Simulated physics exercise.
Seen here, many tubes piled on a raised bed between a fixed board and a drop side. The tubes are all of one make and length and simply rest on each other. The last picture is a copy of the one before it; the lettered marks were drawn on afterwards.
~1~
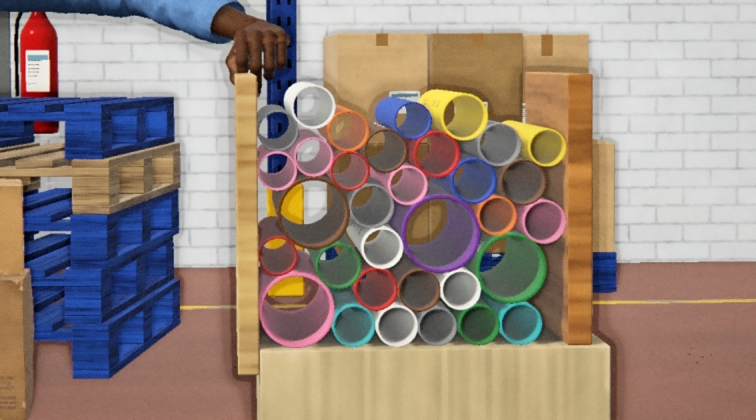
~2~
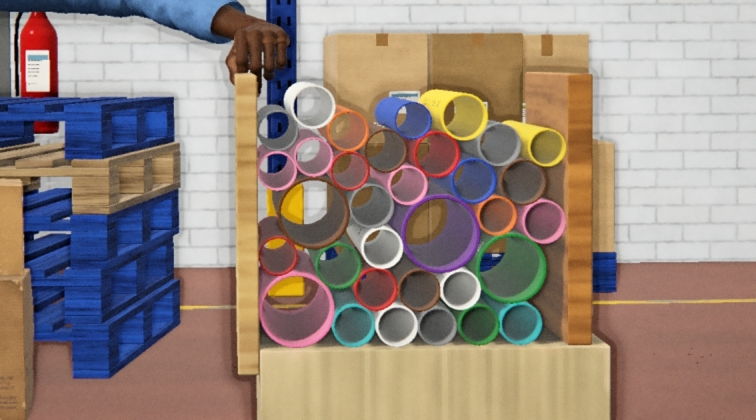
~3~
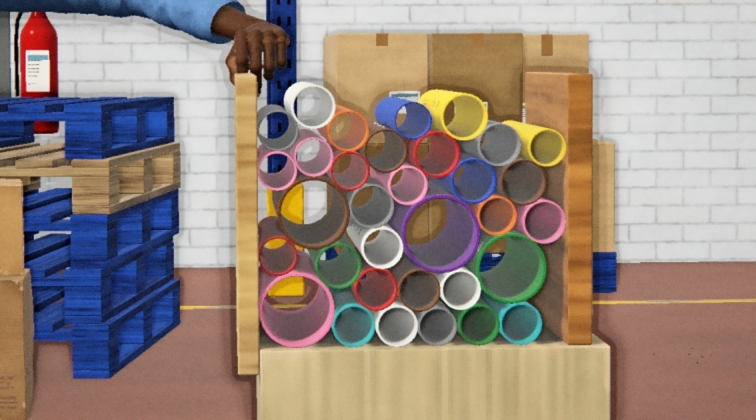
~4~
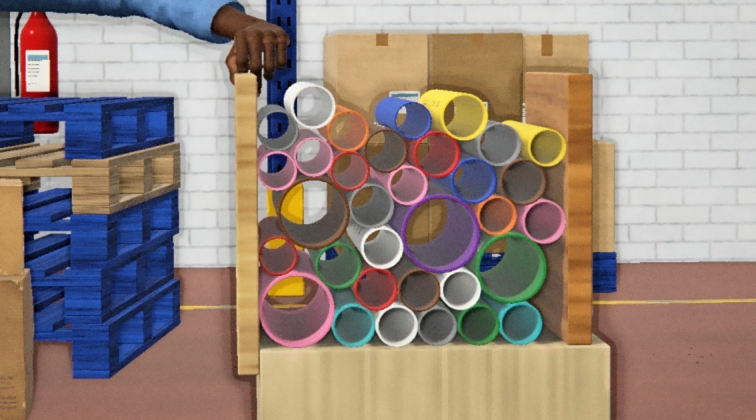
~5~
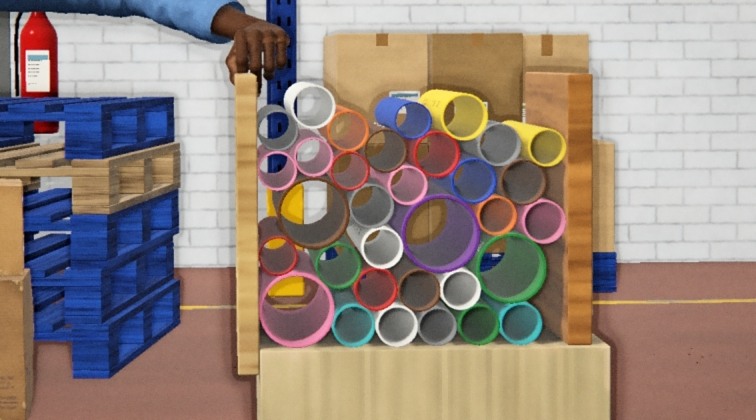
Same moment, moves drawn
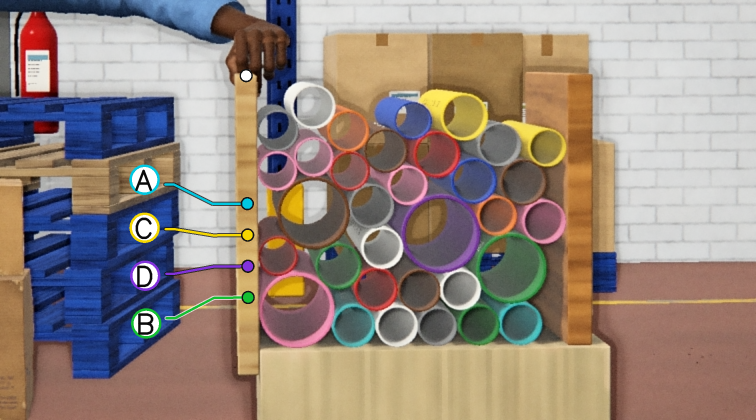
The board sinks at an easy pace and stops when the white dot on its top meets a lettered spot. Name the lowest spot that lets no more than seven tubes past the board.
At most to D.
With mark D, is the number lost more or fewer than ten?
Fewer than ten.
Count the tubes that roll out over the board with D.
At D the number is five.
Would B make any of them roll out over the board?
Yes, at B.
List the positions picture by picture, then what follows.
In the first picture, an orange tube (497, 216); a brown tube (523, 182); a brown tube (386, 151).
In the second picture, a brown tube (386, 151); a yellow tube (464, 117).
In the third picture, side board (246, 212); a pink tube (297, 311).
In the fourth picture, a turquoise tube (521, 324); a green tube (339, 266).
In the fifth picture, an orange tube (497, 216); a brown tube (523, 182); a brown tube (386, 151).
On the marked copy, A at (247, 203); B at (248, 297); C at (248, 235); D at (248, 267); the white dot at (246, 76).
With D. Early on, top of the board (257, 160).
Further on, top of the board (258, 255).
At the end, top of the board (258, 266), five out over the board.
As for the rest, A two out over the board; B more than seven out over the board; C about four out over the board.
